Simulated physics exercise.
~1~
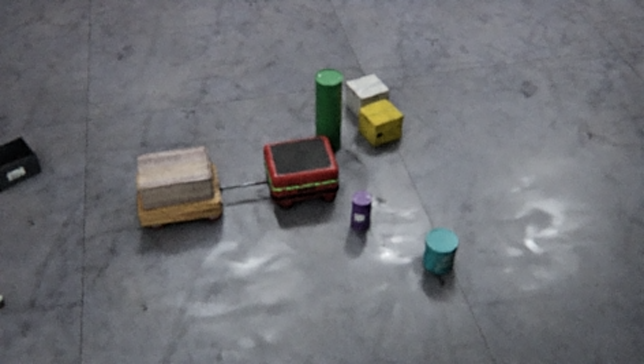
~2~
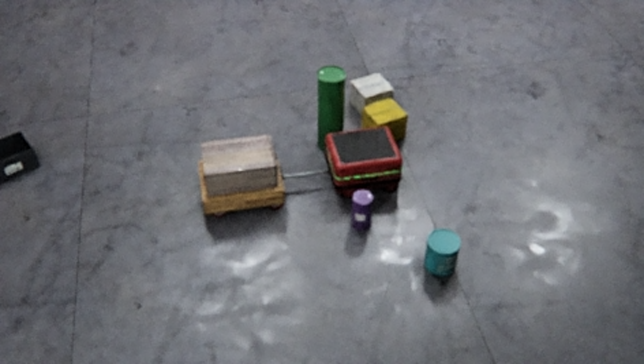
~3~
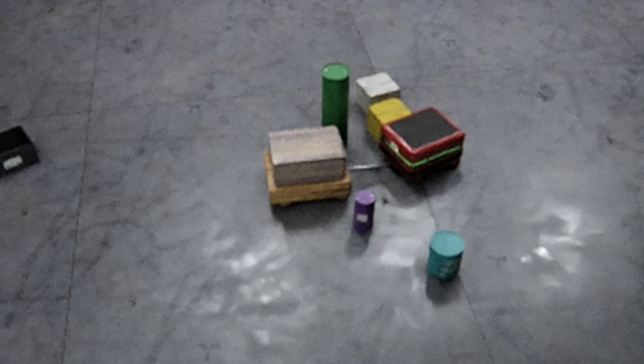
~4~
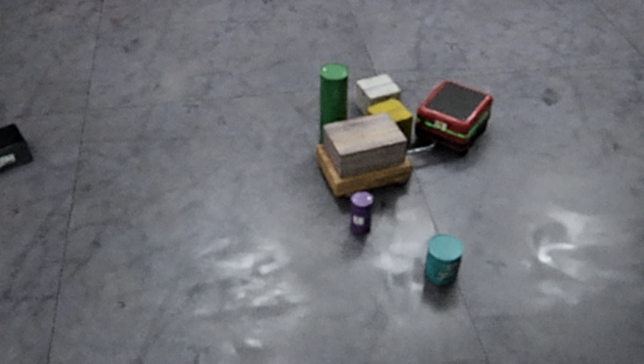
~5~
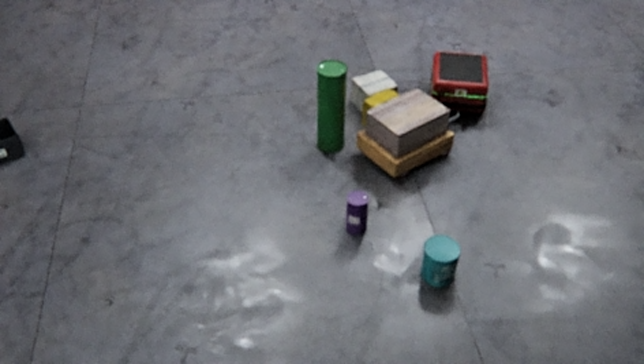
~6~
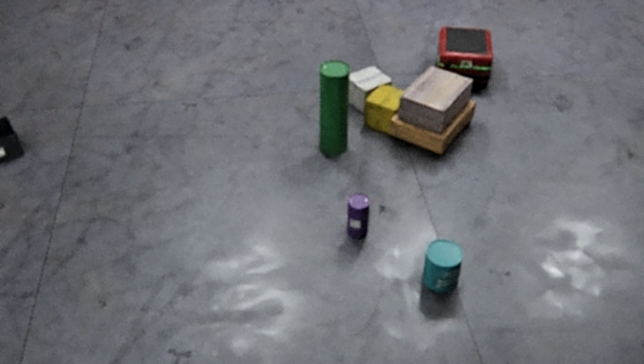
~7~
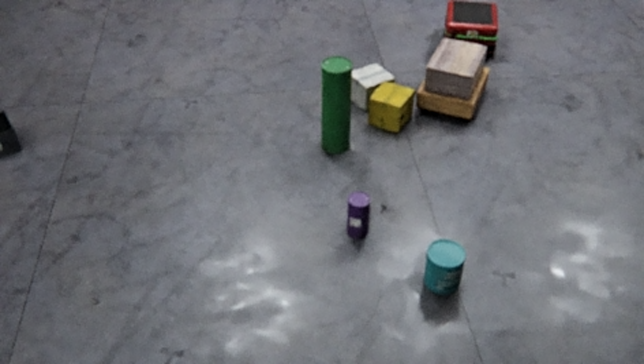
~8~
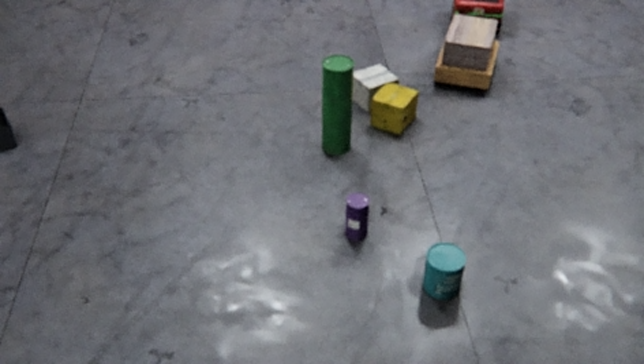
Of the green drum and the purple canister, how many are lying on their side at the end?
None of them are lying on their side. The green drum and the purple canister are both still standing upright at the end.
